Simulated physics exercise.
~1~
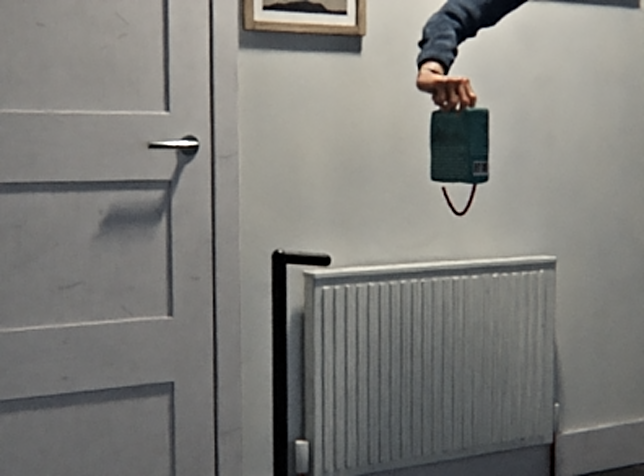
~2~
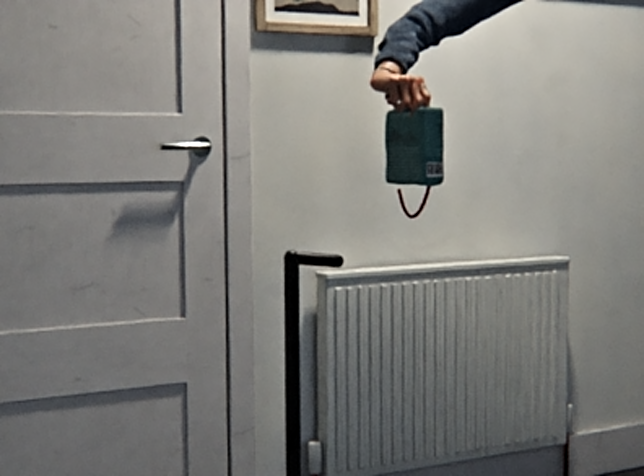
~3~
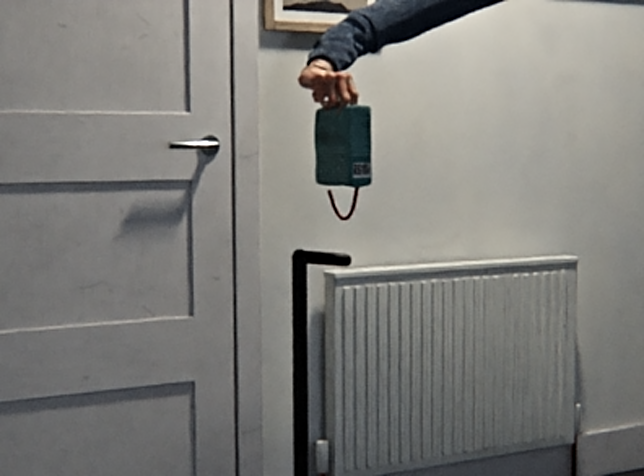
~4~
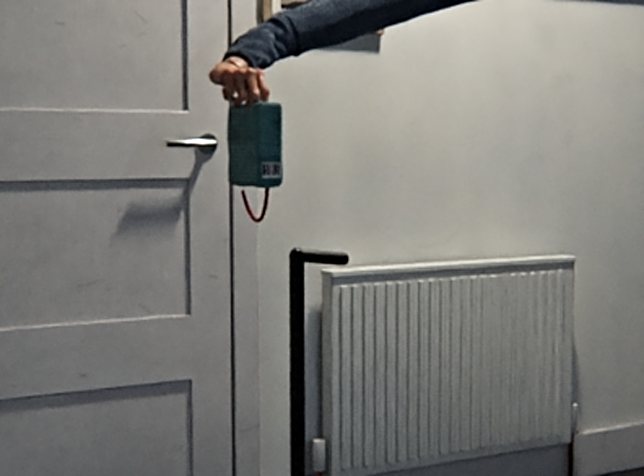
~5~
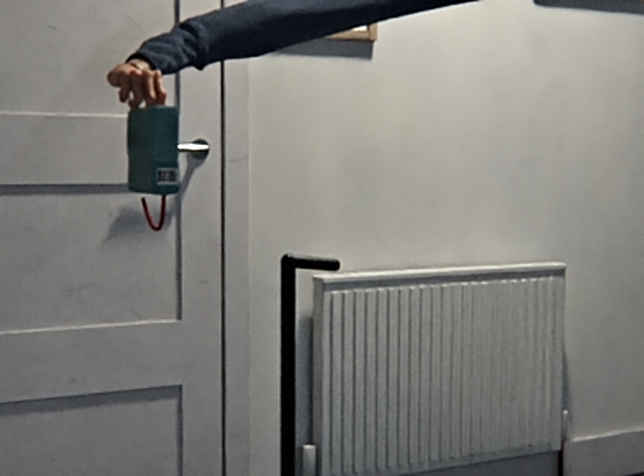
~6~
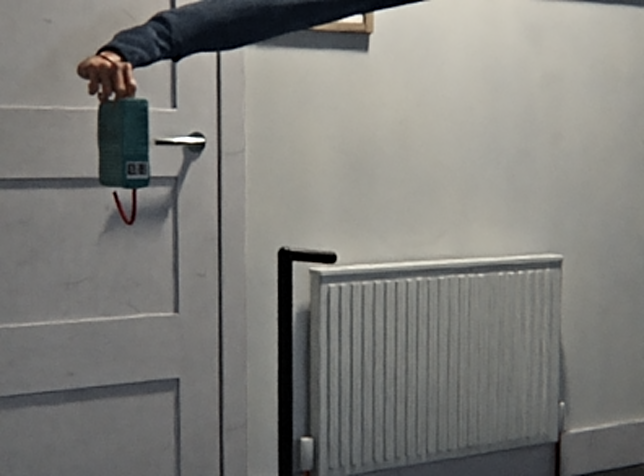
Beside a door and white radiator, a hand carrying a turquoise pouch leftward above a black post, its hanging loop passing clear.
